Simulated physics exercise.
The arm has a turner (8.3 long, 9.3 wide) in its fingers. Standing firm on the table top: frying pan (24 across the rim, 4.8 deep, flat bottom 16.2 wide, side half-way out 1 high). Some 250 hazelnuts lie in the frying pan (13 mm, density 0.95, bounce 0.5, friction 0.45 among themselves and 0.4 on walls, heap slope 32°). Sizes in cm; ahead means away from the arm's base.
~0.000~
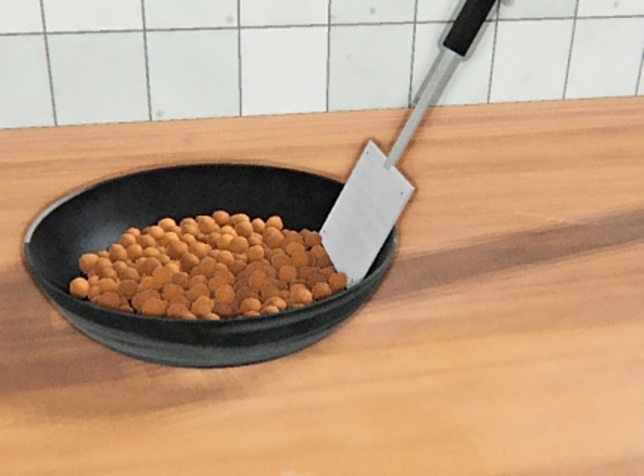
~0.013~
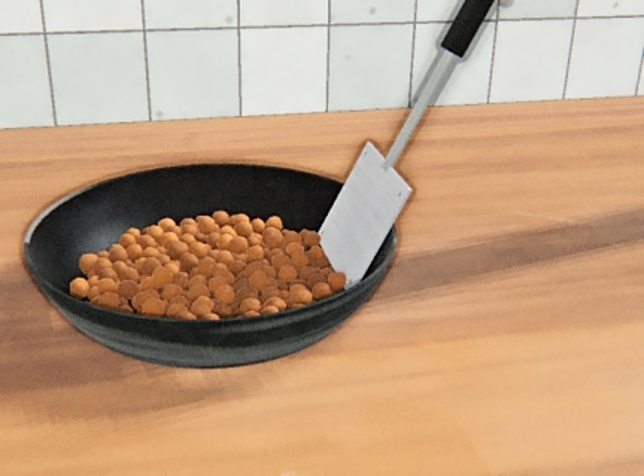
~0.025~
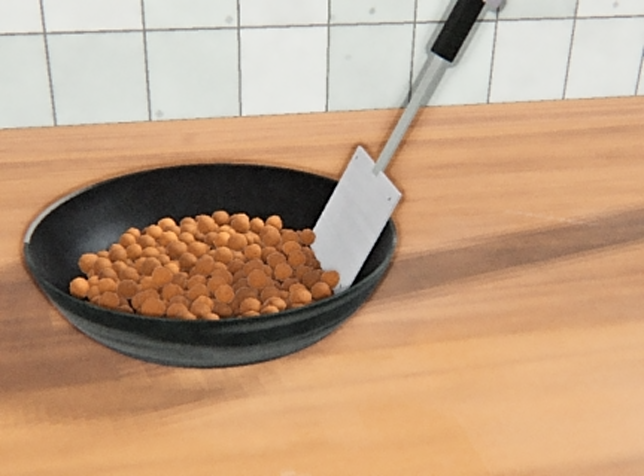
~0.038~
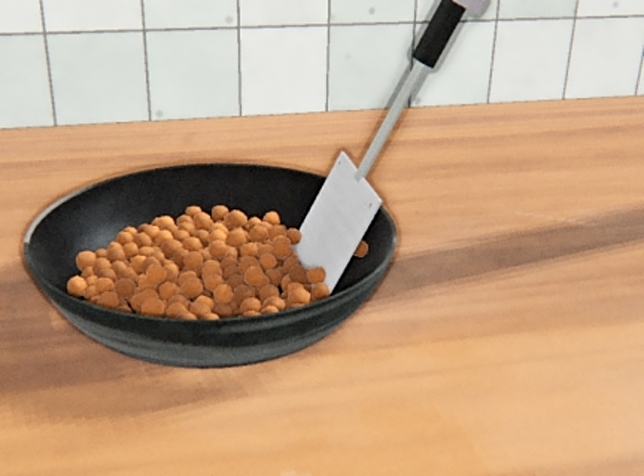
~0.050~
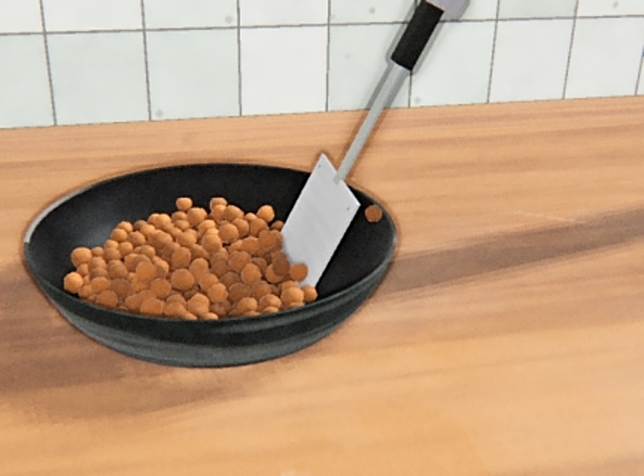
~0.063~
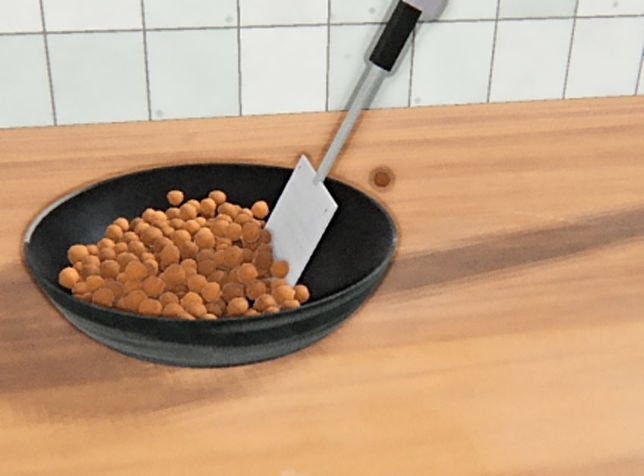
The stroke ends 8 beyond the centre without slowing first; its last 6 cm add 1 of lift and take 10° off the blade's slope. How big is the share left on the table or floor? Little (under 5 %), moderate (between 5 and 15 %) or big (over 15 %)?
On the table or floor the share is big, over 15 %.
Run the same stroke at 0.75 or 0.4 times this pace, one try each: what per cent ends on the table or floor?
Some 25 and 10 per cent.
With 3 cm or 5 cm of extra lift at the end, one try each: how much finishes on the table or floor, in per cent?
About 30 and 25 per cent.
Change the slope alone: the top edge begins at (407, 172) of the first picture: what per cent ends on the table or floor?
Some 25 per cent.
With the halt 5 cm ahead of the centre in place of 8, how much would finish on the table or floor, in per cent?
Then about 10 per cent.
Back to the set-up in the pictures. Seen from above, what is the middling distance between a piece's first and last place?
Some 6 cm.
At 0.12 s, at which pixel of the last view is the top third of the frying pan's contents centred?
At about (144, 246).
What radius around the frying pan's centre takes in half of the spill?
Some 26 cm.
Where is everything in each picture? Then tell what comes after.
The first picture shows turner top edge at (391, 163), sloping 63°; upper third of the load around (213, 267), from x 80 to 340, top at y 220; 248 in the frying pan.
The second picture shows turner top edge at (389, 164), sloping 63°; upper third of the load around (213, 267), from x 80 to 335, top at y 220.
The third picture shows turner top edge at (379, 169), sloping 63°; upper third of the load around (215, 267), from x 80 to 330, top at y 220.
The fourth picture shows turner top edge at (361, 175), sloping 63°; upper third of the load around (218, 259), from x 75 to 360, top at y 215.
The fifth picture shows turner top edge at (340, 177), sloping 63°; upper third of the load around (212, 259), from x 75 to 375, top at y 205.
The sixth picture shows turner top edge at (319, 179), sloping 63°; upper third of the load around (207, 257), from x 70 to 380, top at y 180; 248 in the frying pan.
By 0.09 s, sloping 63°, highest piece 13 above the table; 247 in the frying pan, 1 on the blade or in flight.
By 0.12 s, sloping 60°, highest piece 18 above the table; 247 in the frying pan, 1 on the blade or in flight.
By 0.34 s, sloping 53°, highest piece 22 above the table; 182 in the frying pan, 24 on the table or floor, 42 on the blade or in flight.
By 1.39 s, sloping 53°, highest piece 5 above the table; 181 in the frying pan, 67 on the table or floor.
Final count, 181 in the frying pan, 67 on the table or floor. That is 27 % on the table or floor.
